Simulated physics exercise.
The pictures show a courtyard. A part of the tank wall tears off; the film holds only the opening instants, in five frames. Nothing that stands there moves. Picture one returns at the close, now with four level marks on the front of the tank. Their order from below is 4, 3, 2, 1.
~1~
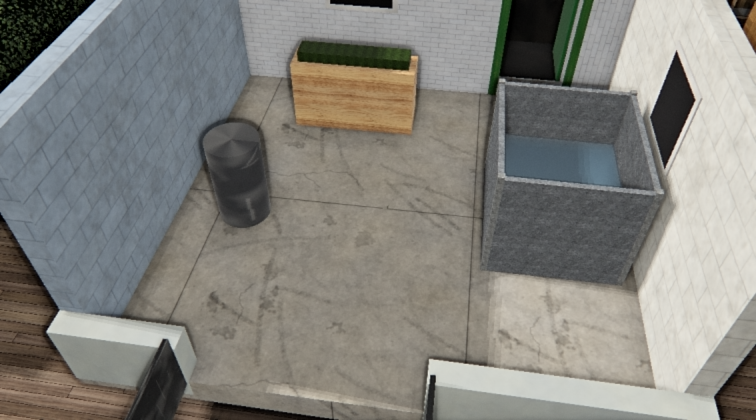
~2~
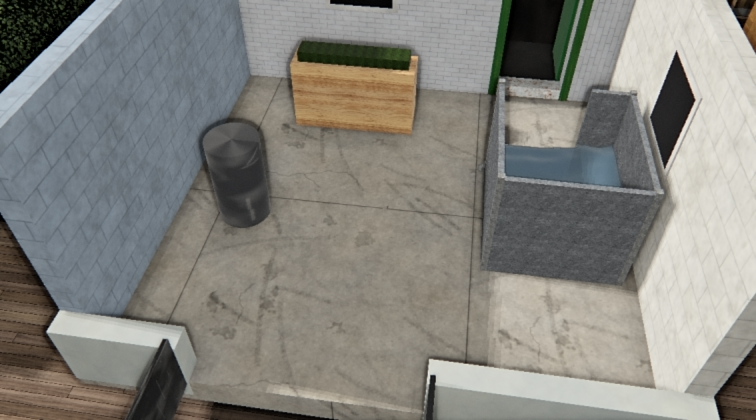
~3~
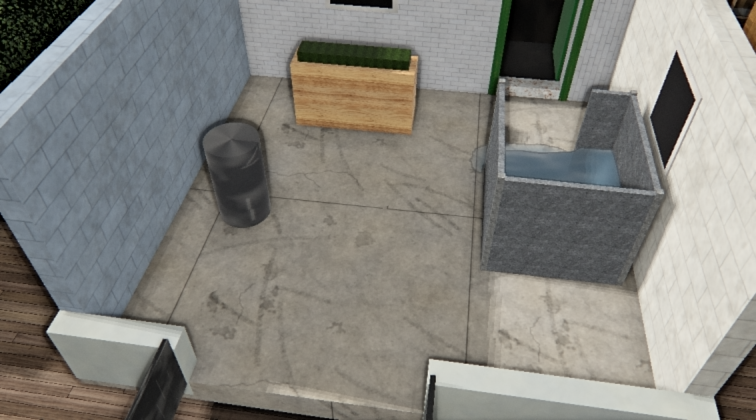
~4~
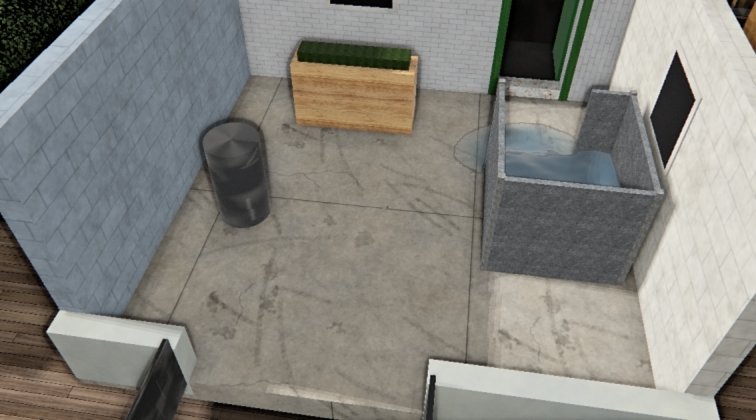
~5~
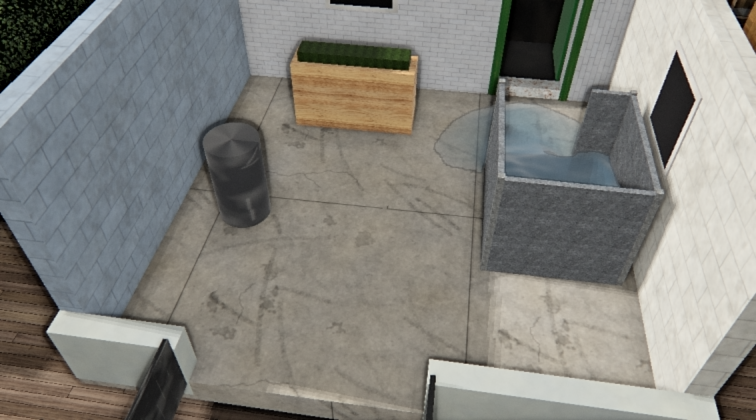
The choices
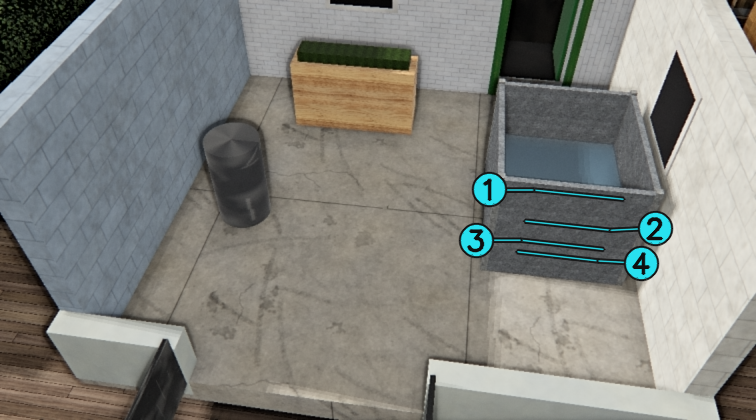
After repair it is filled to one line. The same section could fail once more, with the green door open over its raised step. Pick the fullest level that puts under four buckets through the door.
Level 4.
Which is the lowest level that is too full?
Level 3.
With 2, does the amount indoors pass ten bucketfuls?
Yes, clearly.
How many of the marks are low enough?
One of them.
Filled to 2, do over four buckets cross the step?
Yes.
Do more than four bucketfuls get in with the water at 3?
Yes.
In cyan, 1 at (577, 194); 2 at (567, 225); 3 at (561, 244); 4 at (557, 256); from the bottom up 4, 3, 2, 1.
For level 1, dozens of bucketfuls pour in.
For level 2, dozens of bucketfuls pour in.
For level 3, about 10 bucketfuls get in.
For level 4, a bucket or two gets in.
